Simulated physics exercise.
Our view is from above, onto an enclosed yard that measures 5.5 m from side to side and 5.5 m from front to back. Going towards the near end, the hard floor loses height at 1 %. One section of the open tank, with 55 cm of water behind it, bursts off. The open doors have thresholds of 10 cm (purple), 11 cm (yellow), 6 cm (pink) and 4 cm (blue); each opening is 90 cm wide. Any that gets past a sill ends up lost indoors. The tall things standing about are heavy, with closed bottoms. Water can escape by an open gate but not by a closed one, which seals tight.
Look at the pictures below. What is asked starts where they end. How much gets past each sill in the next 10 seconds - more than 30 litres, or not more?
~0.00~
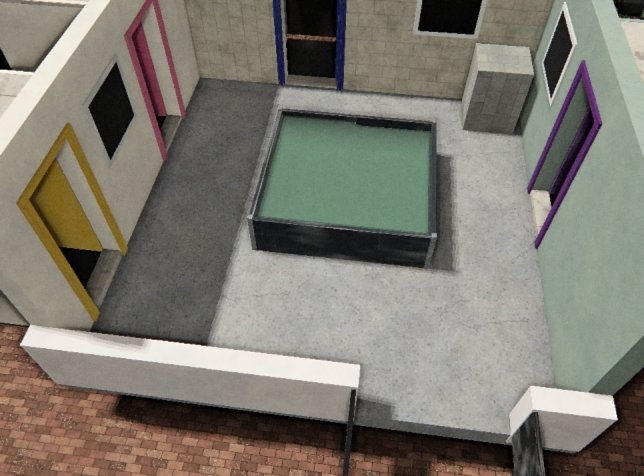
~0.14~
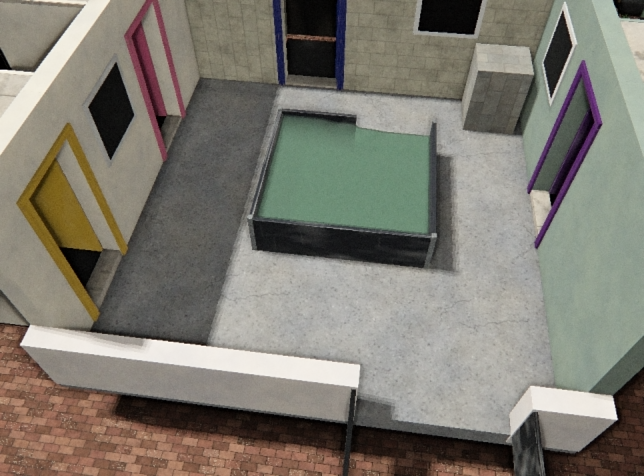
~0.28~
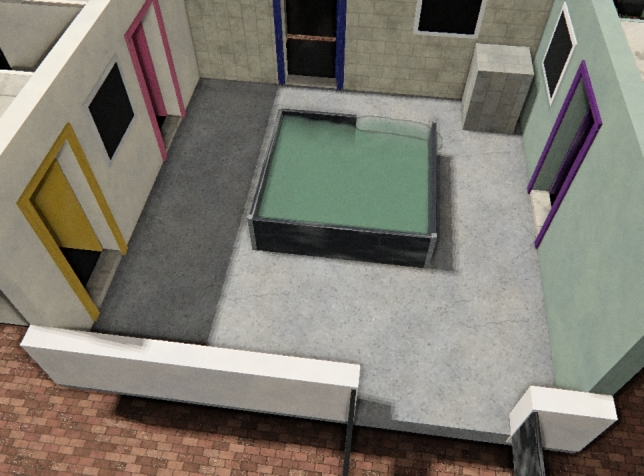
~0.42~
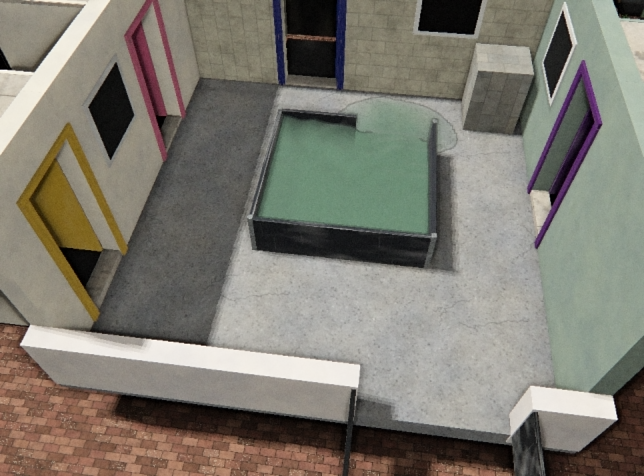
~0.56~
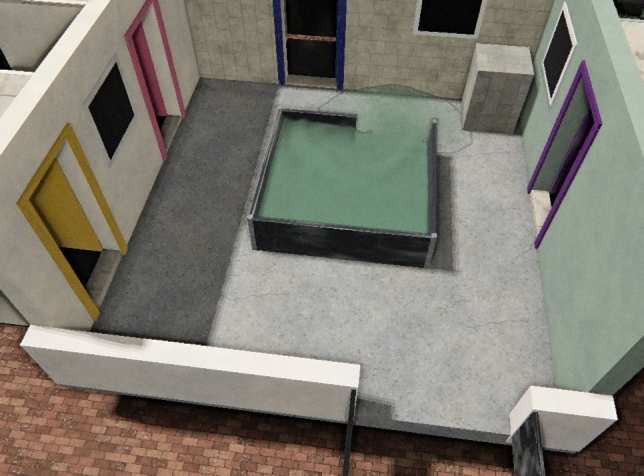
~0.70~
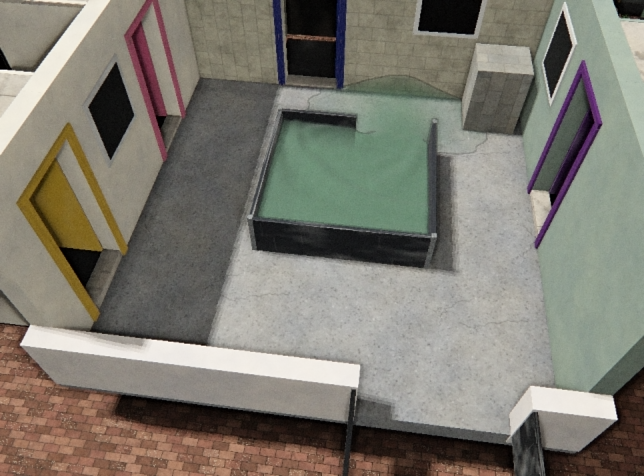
Result: The purple door is going to fall short of the limit; the yellow door is going to fall short of the limit; the pink door is going to top the limit; the blue door is going to top the limit.
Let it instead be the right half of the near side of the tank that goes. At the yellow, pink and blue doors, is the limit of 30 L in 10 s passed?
Then yellow does not exceed it, pink does not exceed it, blue does not exceed it.
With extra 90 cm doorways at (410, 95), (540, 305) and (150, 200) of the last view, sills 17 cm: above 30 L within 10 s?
In that order: Beyond it, short of it, short of it.
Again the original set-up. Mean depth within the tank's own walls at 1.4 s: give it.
About 42 cm.
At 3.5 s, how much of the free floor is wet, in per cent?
Wet share: About 55 %.
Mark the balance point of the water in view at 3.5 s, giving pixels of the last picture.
Its balance point sits around (358, 165).
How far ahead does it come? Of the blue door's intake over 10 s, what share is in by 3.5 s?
Some 45 in a hundred.
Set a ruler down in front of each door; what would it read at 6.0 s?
In centimetres, the purple door has 8, the yellow door 3, the pink door 12 and the blue door 7.
After 1.4 s water covers 15 % of the floor and is deepest (45 cm) near (446, 99); purple door not reached, yellow door not reached, pink door not reached, blue door 9 cm at the sill, 3 L in.
After 2.2 s water covers 30 % of the floor and is deepest (38 cm) near (457, 106); purple door not reached, yellow door not reached, pink door not reached, blue door 10 cm at the sill, 13 L in.
After 3.5 s water covers 55 % of the floor and is deepest (26 cm) near (413, 110); purple door 11 cm at the sill, 0 L in, yellow door not reached, pink door 13 cm at the sill, 12 L in, blue door 9 cm at the sill, 35 L in.
After 6.0 s water covers 85 % of the floor and is deepest (18 cm) near (413, 117); purple door 8 cm at the sill, 2 L in, yellow door 3 cm at the sill, 0 L in, pink door 12 cm at the sill, 71 L in, blue door 7 cm at the sill, 64 L in.
After 10.0 s water covers 95 % of the floor and is deepest (12 cm) near (79, 358); purple door 5 cm at the sill, 2 L in, yellow door 6 cm at the sill, 0 L in, pink door 8 cm at the sill, 115 L in, blue door 5 cm at the sill, 77 L in.
